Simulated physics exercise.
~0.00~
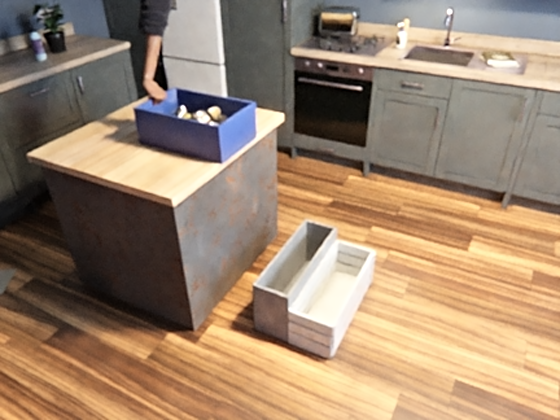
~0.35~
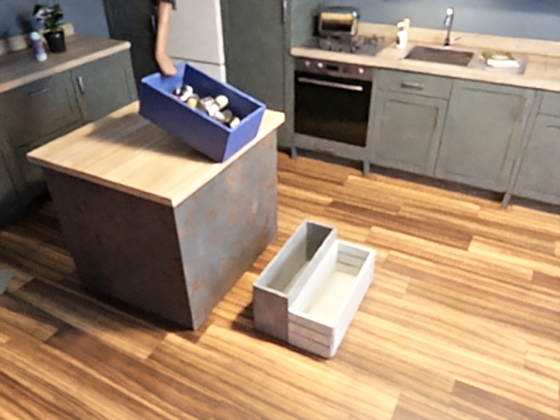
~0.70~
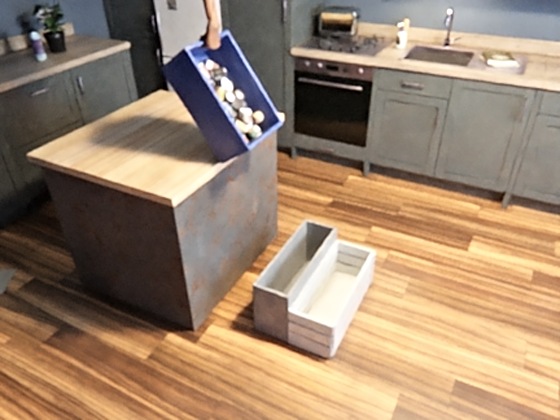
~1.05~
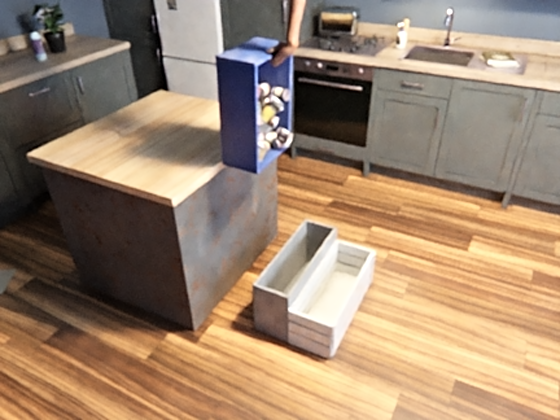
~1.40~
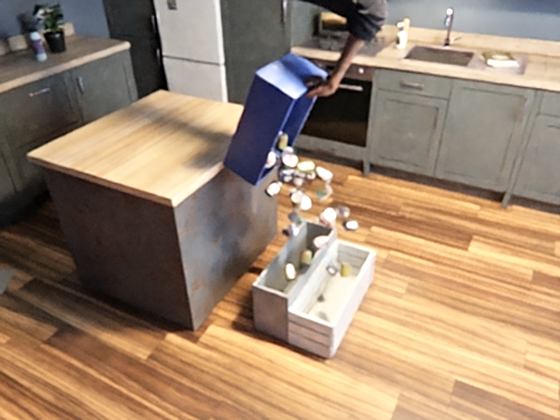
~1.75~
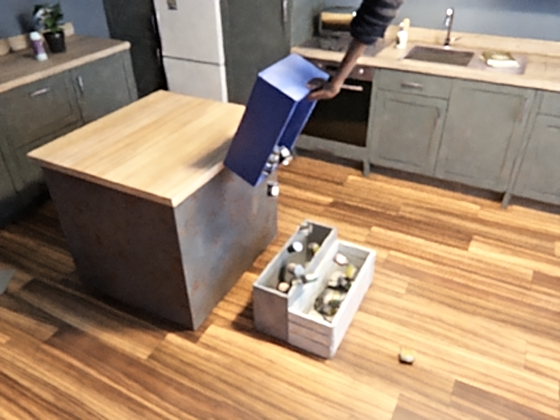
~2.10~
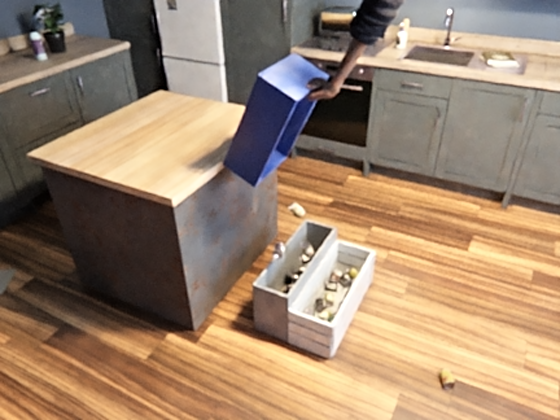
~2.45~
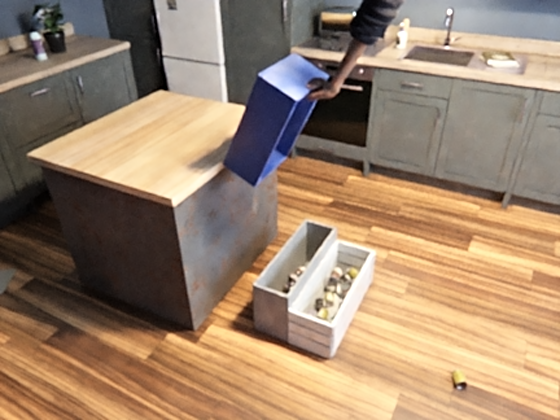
Blue crate being tipped by hand off a kitchen bench, spilling small tins into two boxes, one landing on the floor.
